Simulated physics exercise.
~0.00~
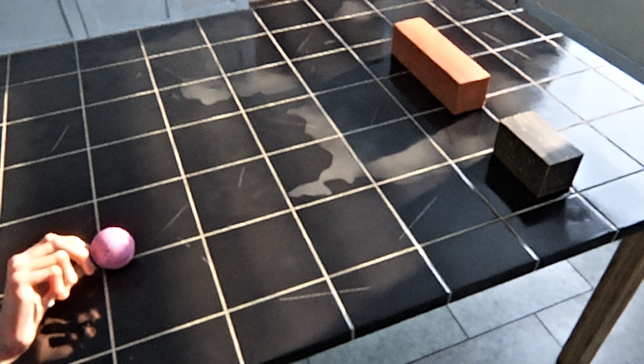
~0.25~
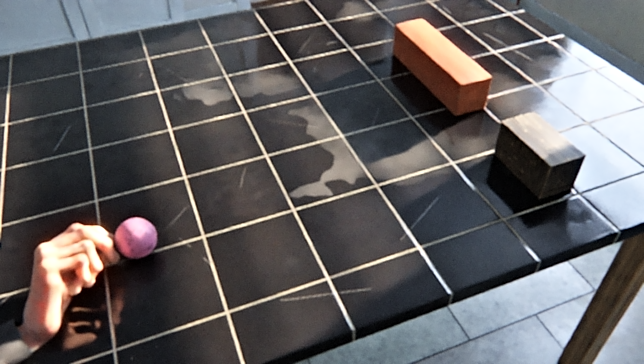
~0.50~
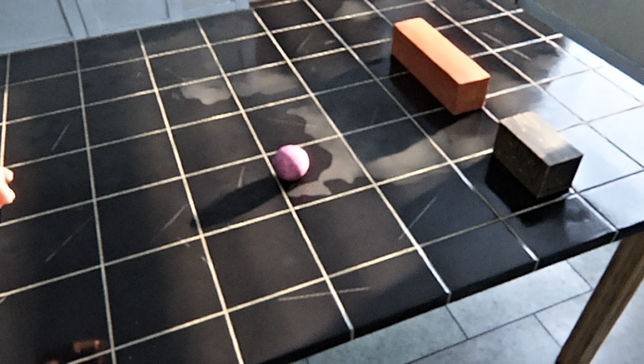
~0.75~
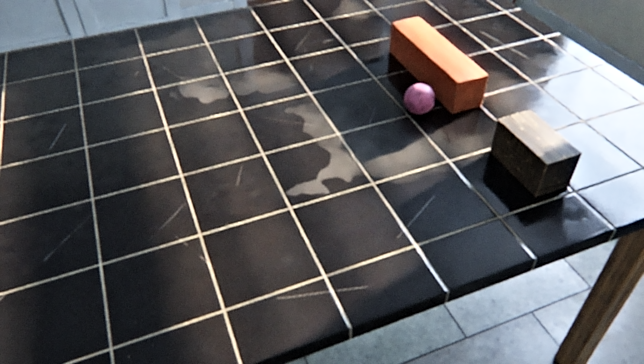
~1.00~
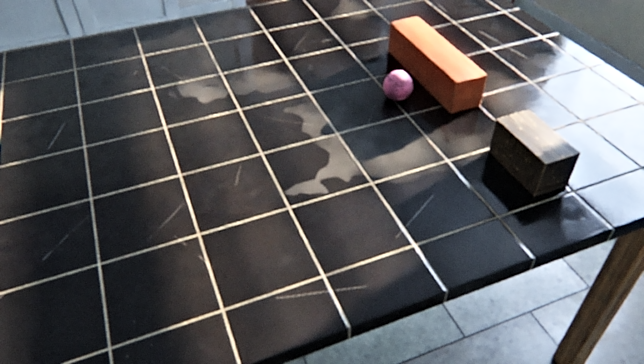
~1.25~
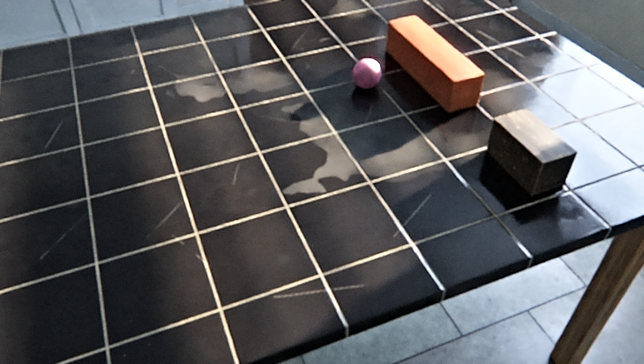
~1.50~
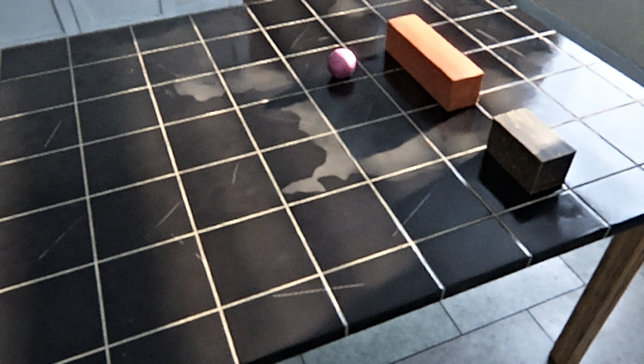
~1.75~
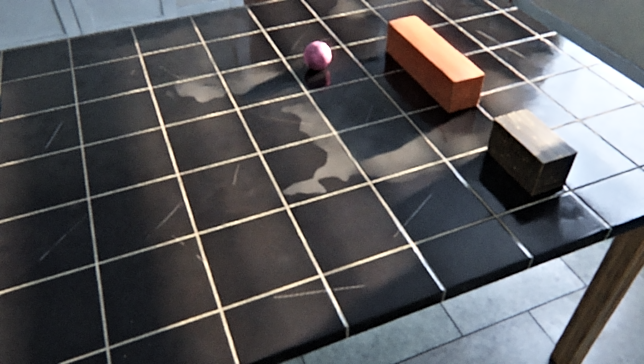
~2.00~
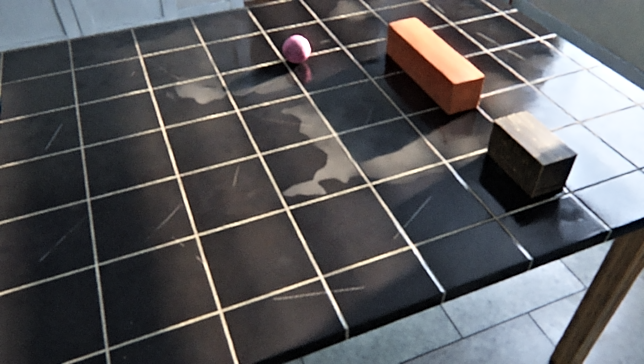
We see a hand release a pink ball across a black tiled tabletop toward an orange block and a black block with a gap between them. The ball rolls right and away, hits the orange block, then rebounds left toward the far edge, ending still on the table.
